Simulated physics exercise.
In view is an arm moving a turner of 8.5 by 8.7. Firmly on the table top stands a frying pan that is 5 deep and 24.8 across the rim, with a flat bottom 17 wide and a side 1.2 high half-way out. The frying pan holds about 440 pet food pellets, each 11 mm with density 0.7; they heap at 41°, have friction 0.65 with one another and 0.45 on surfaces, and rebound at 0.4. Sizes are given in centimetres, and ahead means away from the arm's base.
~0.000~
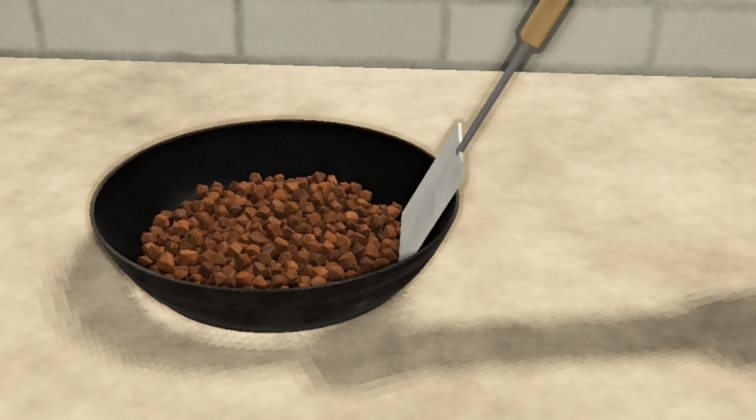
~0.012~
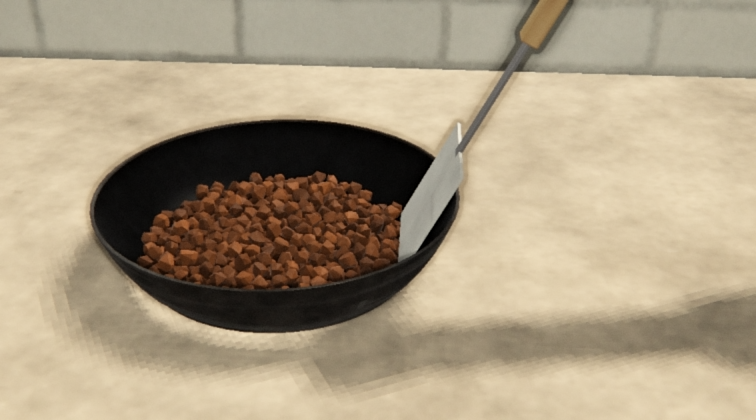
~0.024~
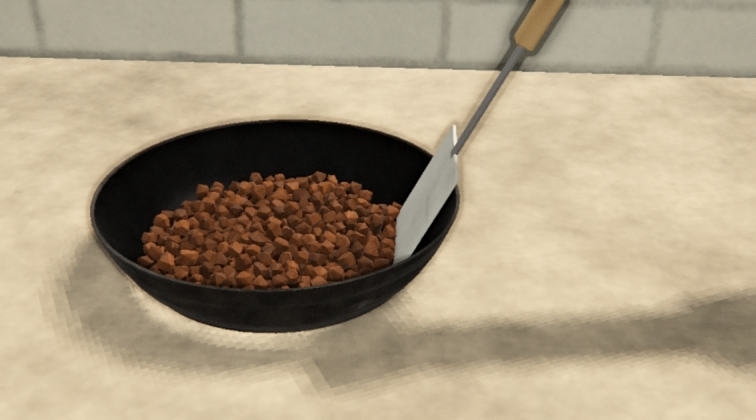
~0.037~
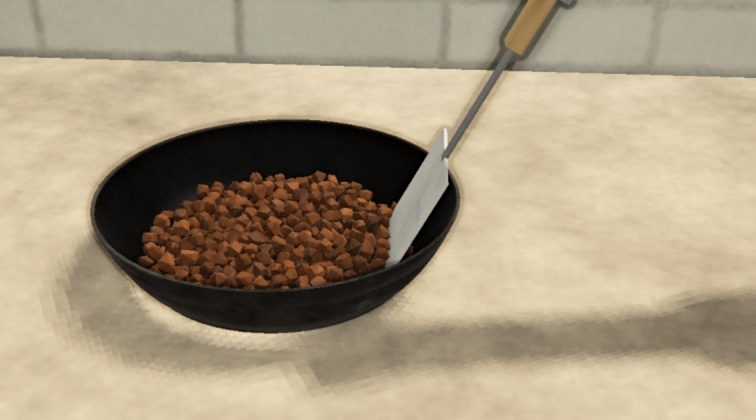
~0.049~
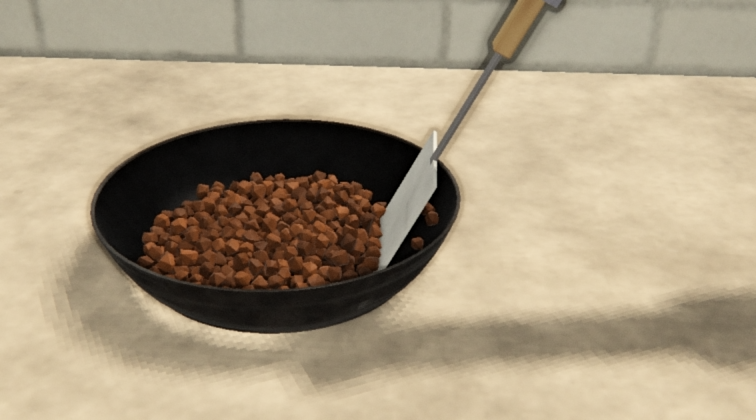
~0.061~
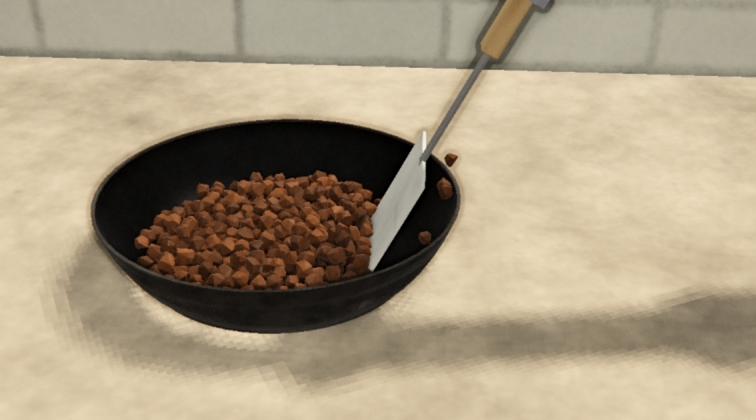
The clip opens on a black frying pan holding a heap of small brown pellets, with a turner resting still against its right side. The turner then slides slowly left into the heap, nudging it, and a few pellets pop up behind the blade near the right rim.
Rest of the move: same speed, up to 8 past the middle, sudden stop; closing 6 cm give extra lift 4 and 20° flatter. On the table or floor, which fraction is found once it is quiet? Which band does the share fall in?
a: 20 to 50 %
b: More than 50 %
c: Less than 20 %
The answer is c.
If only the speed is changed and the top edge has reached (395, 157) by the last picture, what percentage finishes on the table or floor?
Expect some 25 per cent there.
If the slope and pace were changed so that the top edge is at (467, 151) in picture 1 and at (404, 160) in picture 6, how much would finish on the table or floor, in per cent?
30 %.
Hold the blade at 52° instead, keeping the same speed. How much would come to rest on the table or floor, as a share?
In that case some 10 per cent.
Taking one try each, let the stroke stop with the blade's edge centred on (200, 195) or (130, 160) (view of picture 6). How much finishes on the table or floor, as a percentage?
I'd say roughly 0 per cent, then roughly 30 per cent.
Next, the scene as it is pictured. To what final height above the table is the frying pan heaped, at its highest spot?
It reaches roughly 6.5 cm.
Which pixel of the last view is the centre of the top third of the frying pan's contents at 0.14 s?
It sits at about (226, 218).
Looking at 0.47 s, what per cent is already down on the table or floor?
10 %.
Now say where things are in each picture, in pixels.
The first picture shows the turner top edge at (461, 148), sloping 63°; upper third of the load around (289, 232), from x 145 to 400, top at y 180; 443 in the frying pan.
The second picture shows the turner top edge at (460, 149), sloping 63°; upper third of the load around (289, 232), from x 145 to 400, top at y 180.
The third picture shows the turner top edge at (456, 151), sloping 63°; upper third of the load around (289, 233), from x 145 to 400, top at y 180.
The fourth picture shows the turner top edge at (446, 155), sloping 63°; upper third of the load around (290, 235), from x 145 to 405, top at y 180.
The fifth picture shows the turner top edge at (435, 157), sloping 63°; upper third of the load around (296, 231), from x 145 to 430, top at y 180.
The sixth picture shows the turner top edge at (424, 158), sloping 63°; upper third of the load around (290, 226), from x 140 to 450, top at y 160; 443 in the frying pan.
After 0.14 s, sloping 63°, highest piece 30 above the table; 440 in the frying pan, 3 on the blade or in flight.
After 0.23 s, sloping 56°, highest piece 46 above the table; 440 in the frying pan, 3 on the blade or in flight.
After 0.47 s, sloping 43°, highest piece 54 above the table; 395 in the frying pan, 40 on the table or floor, 8 on the blade or in flight.
After 1.52 s, sloping 43°, highest piece 6 above the table; 395 in the frying pan, 48 on the table or floor.
In the end, 395 in the frying pan, 48 on the table or floor. That is 11 % on the table or floor.
